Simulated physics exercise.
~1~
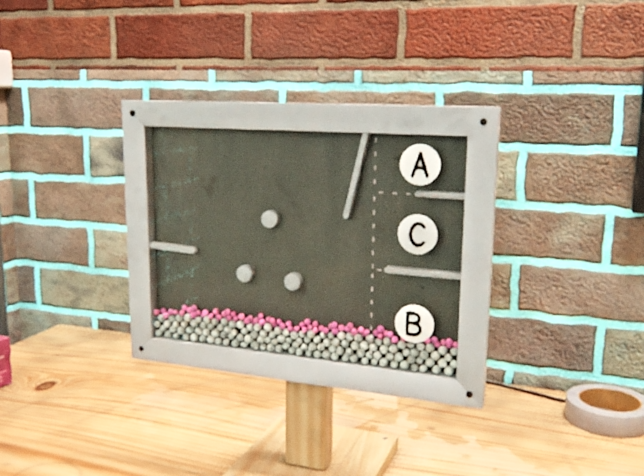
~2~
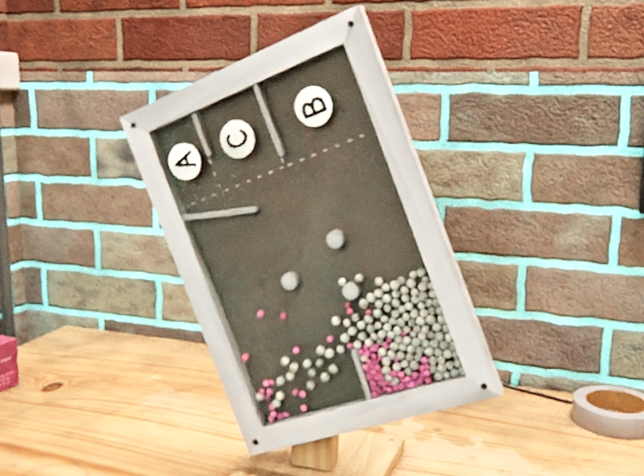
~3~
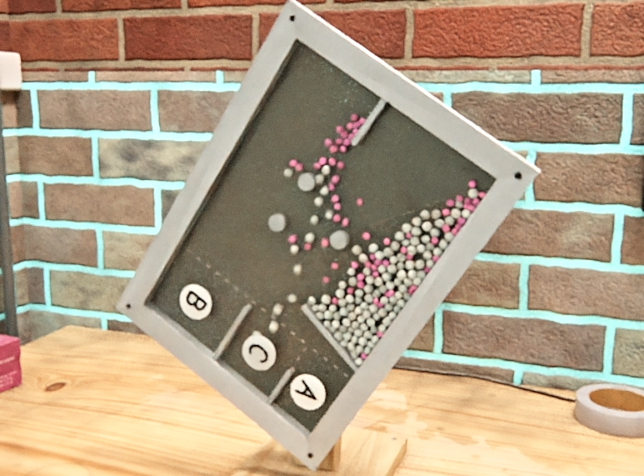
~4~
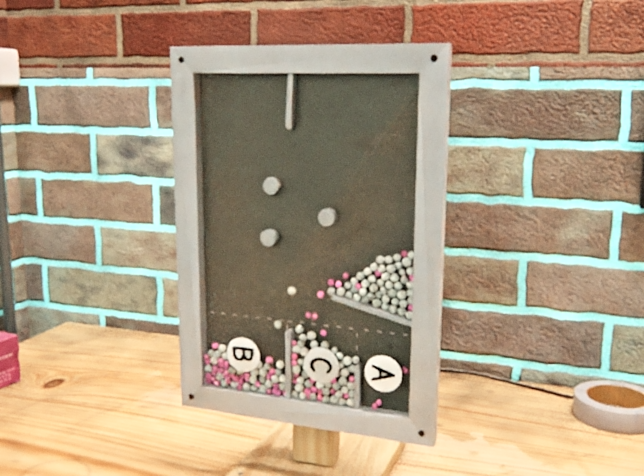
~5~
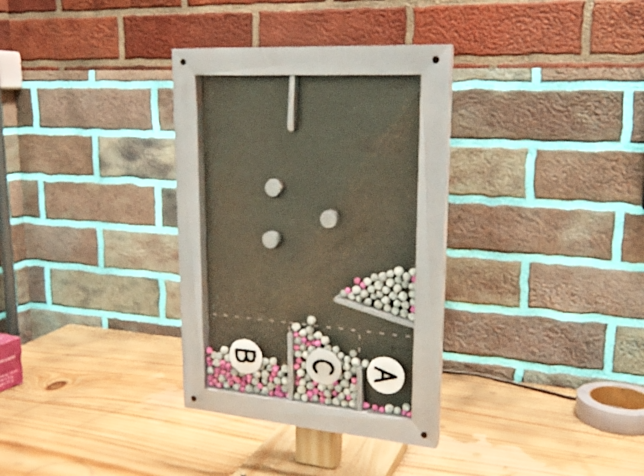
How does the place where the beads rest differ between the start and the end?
At the start they lie in a layer along the box's long bottom side. At the end they are still low in the box, with their middle in nearly the same spot, but split between the lettered pockets and a ledge on the right.
